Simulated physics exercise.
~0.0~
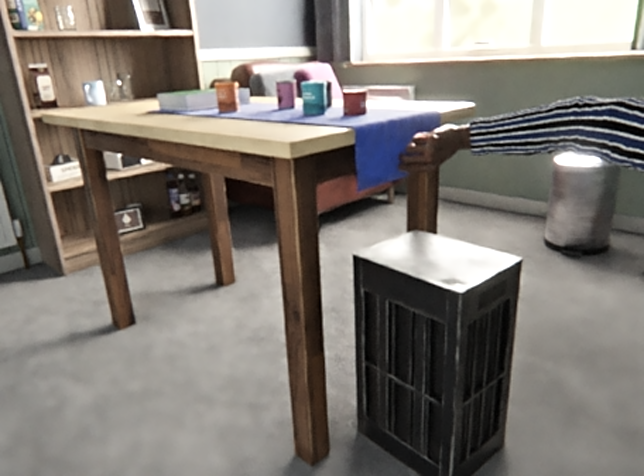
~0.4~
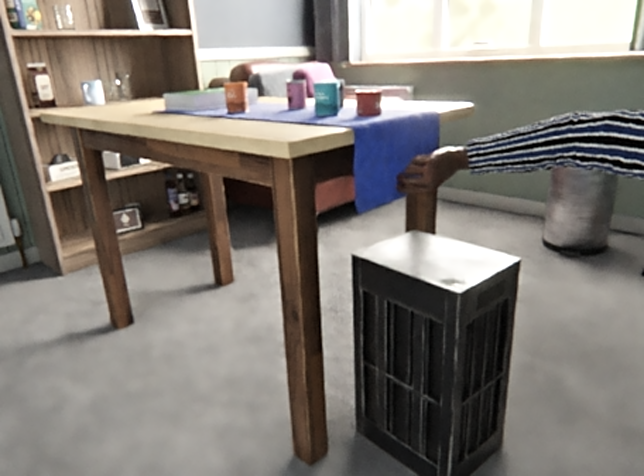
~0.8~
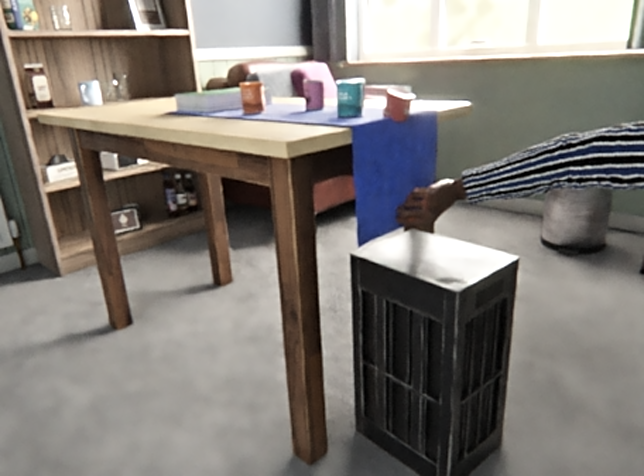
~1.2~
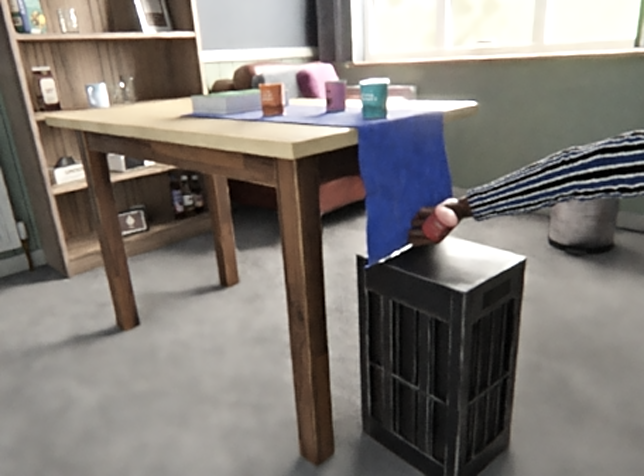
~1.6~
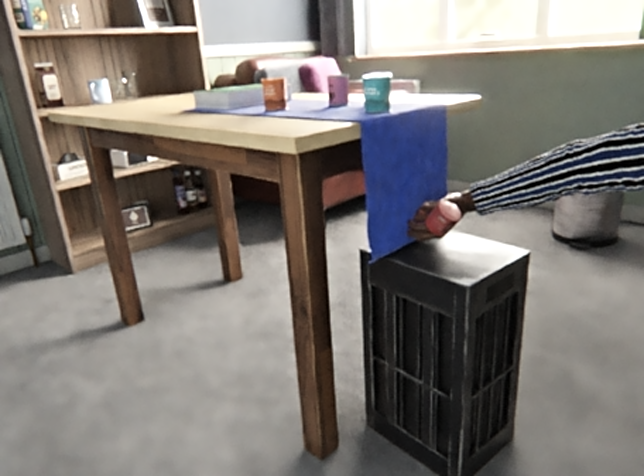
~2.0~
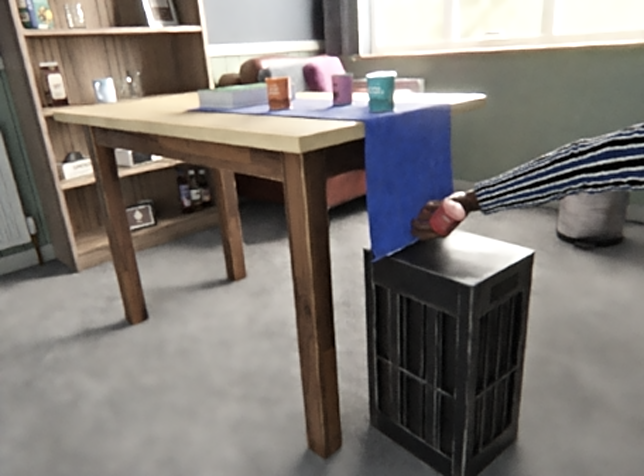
A hand in a striped sleeve drew a blue runner down over the table's edge, carrying the colourful pots along to the right. The red one went over, ending beside the hand just above the black crate, while the others stayed on the table.
